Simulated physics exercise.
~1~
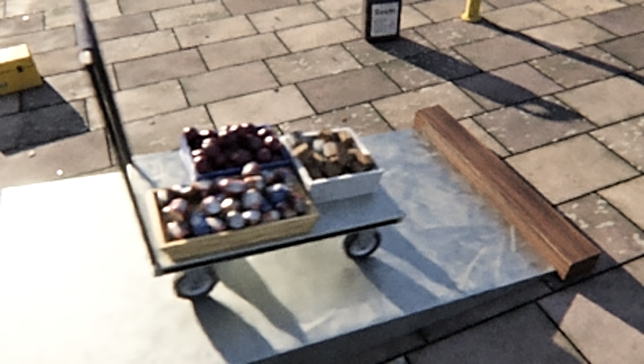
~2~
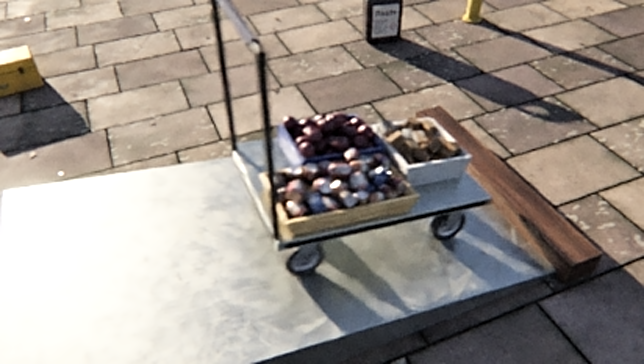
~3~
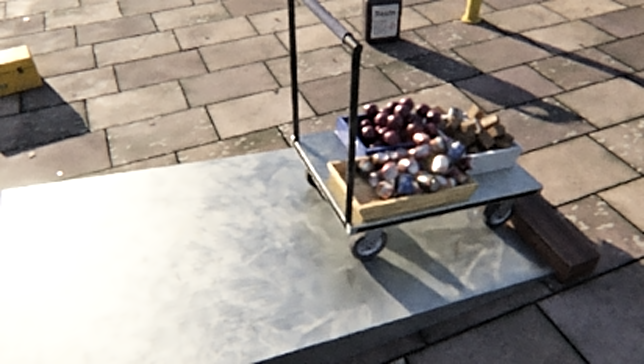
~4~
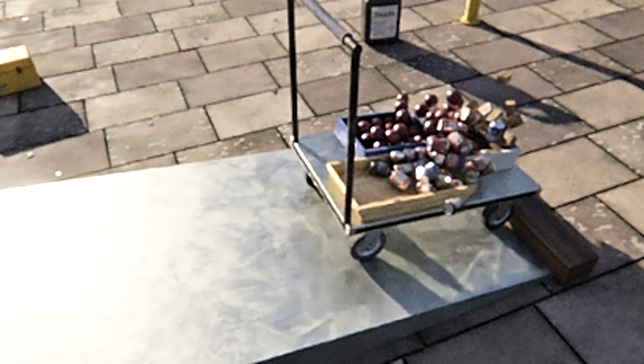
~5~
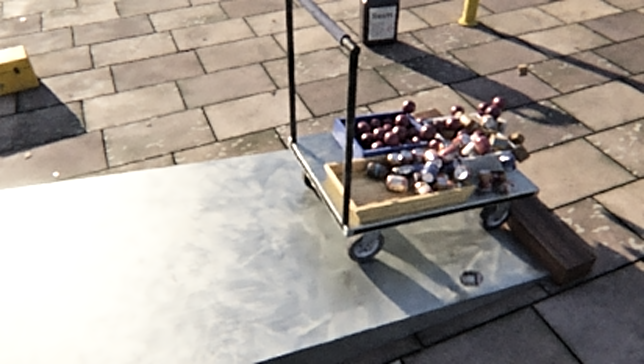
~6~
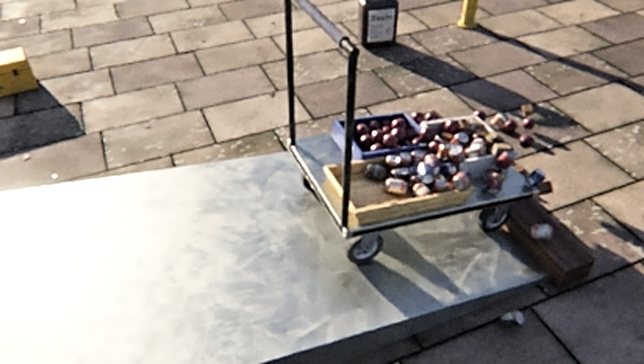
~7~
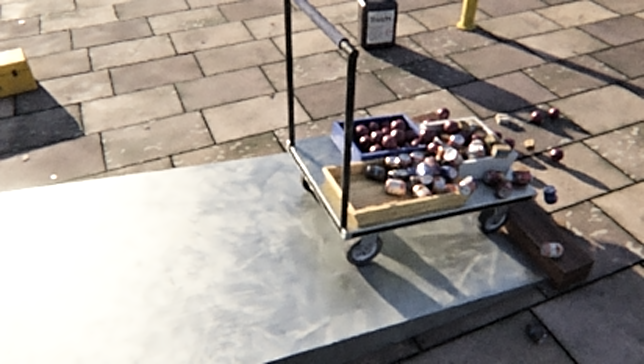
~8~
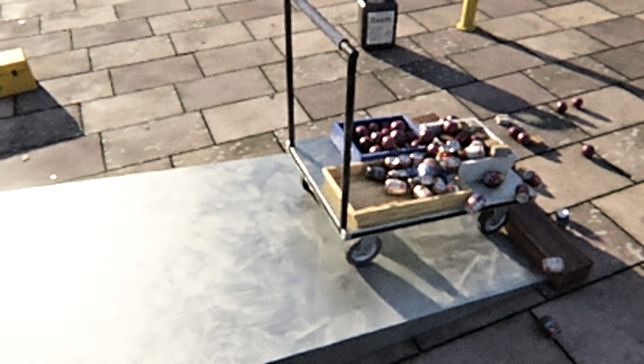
Flat cart rolling right down a ramp, stopping at the kerb, its loose load sliding forward and partly spilling onto the paving.
